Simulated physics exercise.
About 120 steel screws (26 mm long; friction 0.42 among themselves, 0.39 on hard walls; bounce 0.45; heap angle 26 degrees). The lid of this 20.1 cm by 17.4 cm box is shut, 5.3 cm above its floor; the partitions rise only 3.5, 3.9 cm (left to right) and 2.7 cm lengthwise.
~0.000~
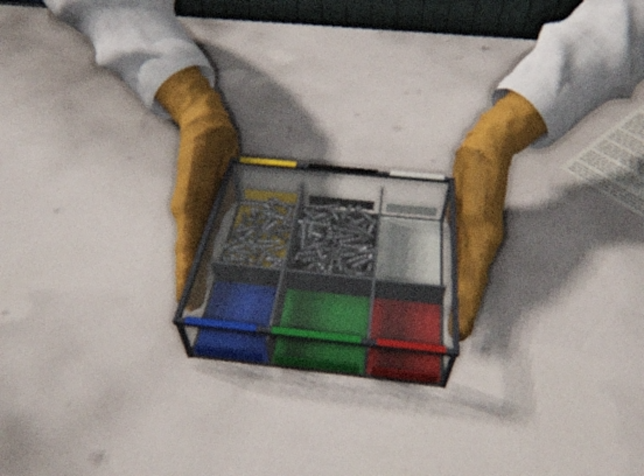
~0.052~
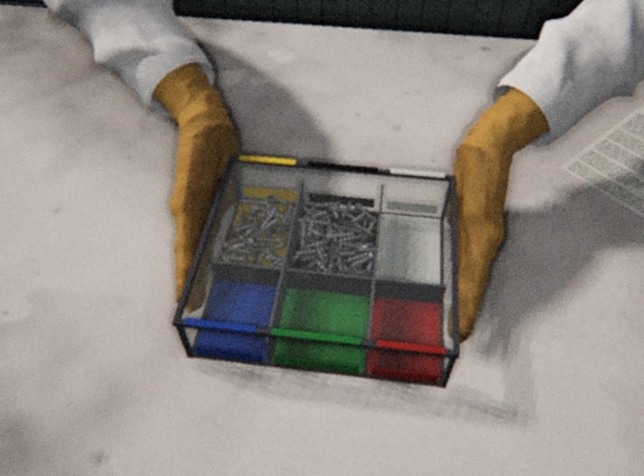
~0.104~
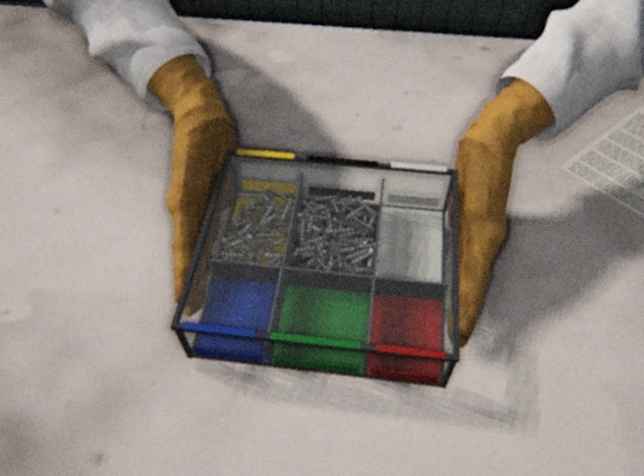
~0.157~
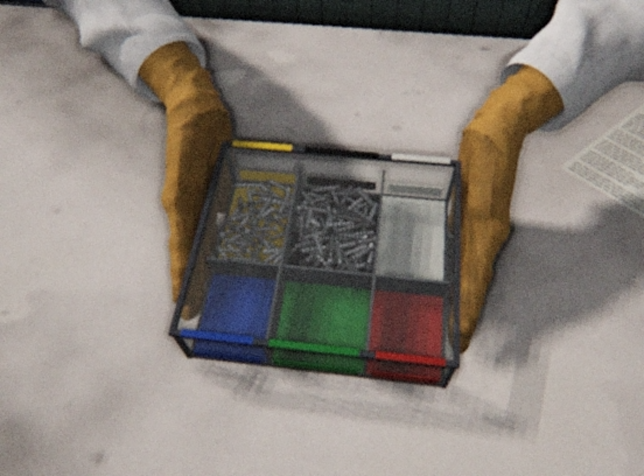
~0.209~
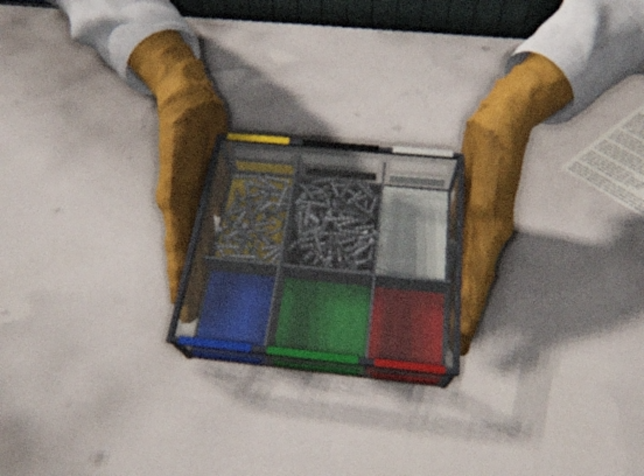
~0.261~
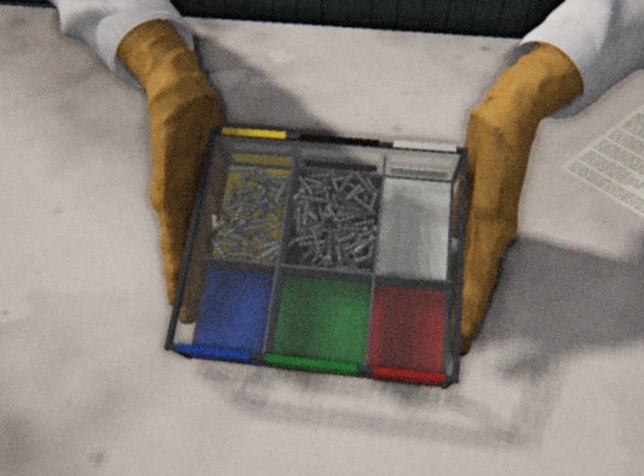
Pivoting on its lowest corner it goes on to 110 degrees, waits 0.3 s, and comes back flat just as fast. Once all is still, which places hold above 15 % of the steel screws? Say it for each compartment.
Red compartment: No; blue compartment: Yes; green compartment: Yes; yellow compartment: No; white compartment: No; black compartment: No.
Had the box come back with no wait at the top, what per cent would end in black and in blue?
Black 0; blue 45.
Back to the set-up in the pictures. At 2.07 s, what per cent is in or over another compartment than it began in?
Some 95 per cent.
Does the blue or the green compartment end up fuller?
It is the green one.
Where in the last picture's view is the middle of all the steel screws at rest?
Around (290, 337).
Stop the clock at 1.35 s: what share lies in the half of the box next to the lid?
About 80 per cent.
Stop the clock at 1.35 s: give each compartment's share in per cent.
Red 5, blue 35, green 55, yellow 5, white 0, black 0.
After 1.35 s, tilt 110 degrees; red 5 %, blue 35 %, green 55 %, yellow 5 %.
Then, at 2.07 s, tilt 56 degrees; red 5 %, blue 35 %, green 55 %, yellow 5 %.
After 2.82 s, tilt 0 degrees; red 5 %, blue 40 %, green 55 %, yellow 5 %.
At rest (3.3 s), red 5 %, blue 40 %, green 55 %, yellow 5 %, white 0 %, black 0 %.
